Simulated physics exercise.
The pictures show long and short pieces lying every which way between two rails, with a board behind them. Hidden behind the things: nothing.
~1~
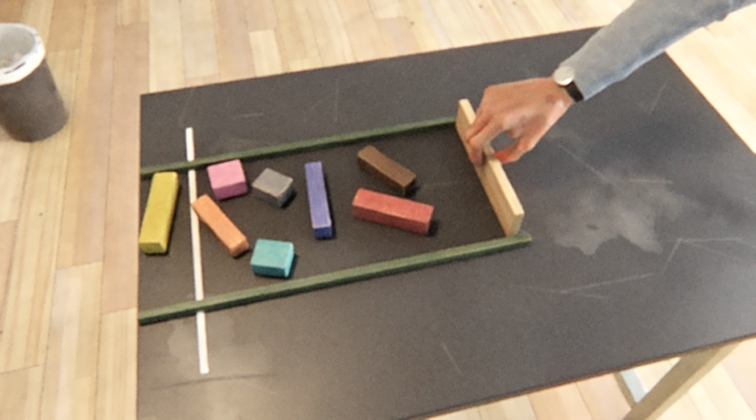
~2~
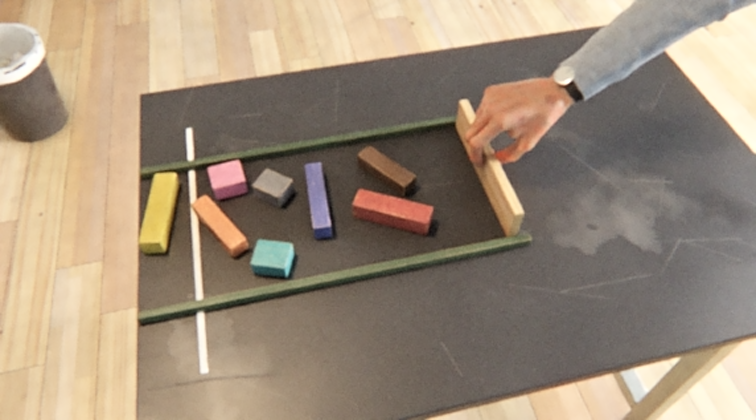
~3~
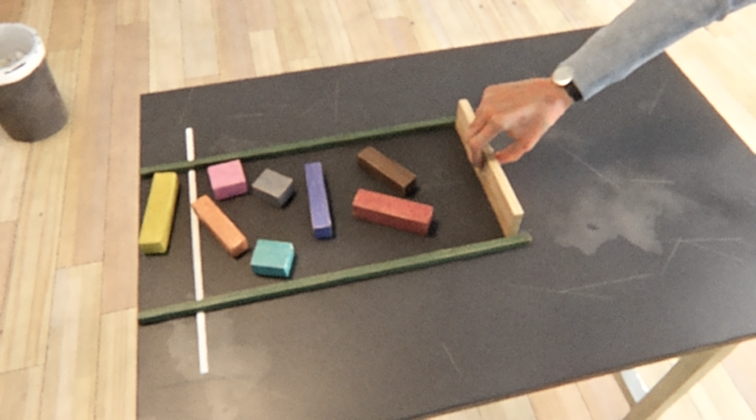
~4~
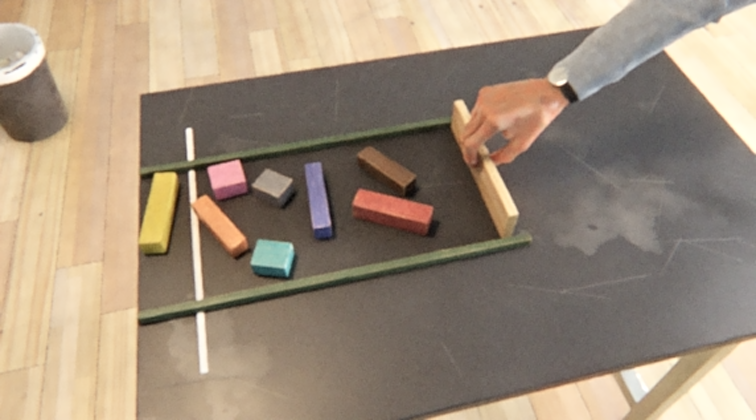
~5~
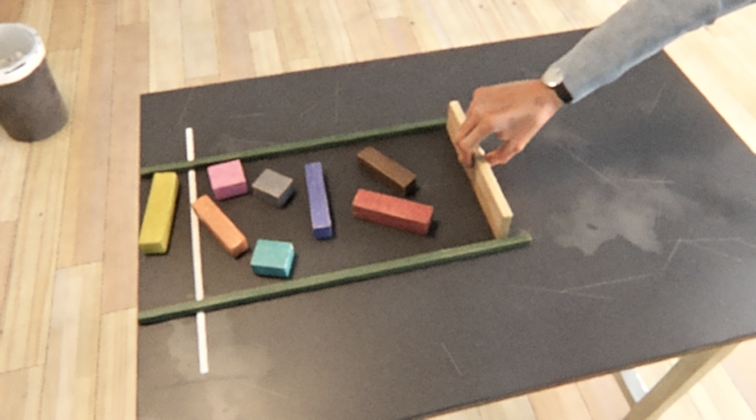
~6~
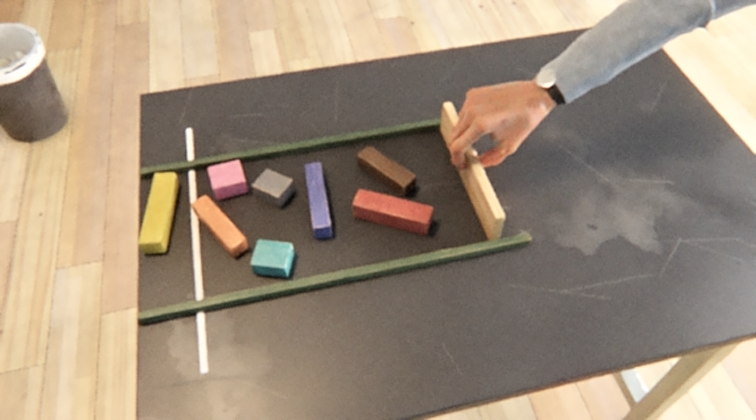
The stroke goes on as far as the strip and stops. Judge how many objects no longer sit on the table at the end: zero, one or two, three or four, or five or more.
Watch it: A handful - three or four - go plunging down.
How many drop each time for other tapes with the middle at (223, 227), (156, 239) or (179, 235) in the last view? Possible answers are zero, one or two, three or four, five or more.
For each place: One or two; five or more; more than four.
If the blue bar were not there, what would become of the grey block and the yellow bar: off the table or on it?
As for the grey block, it is left in place; as for the yellow bar, it topples off.
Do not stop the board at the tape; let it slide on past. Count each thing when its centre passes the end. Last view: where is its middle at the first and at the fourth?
In pixels, around (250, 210) followed by around (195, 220).
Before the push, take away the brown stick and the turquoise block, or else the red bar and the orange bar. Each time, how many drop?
First 3, then 1.
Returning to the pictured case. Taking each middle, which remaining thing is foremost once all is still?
Foremost: The blue bar.
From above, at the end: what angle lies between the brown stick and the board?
Out of line by around 0°.
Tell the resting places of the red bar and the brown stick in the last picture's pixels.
Result: One about (172, 259), other about (183, 205).
Early on, none off yet; yellow bar at rest near (160, 212); orange bar at rest near (219, 226); pink block at rest near (228, 180).
Finally, the number that fall off is three or four; lost, grey block, pink block, orange bar and yellow bar.
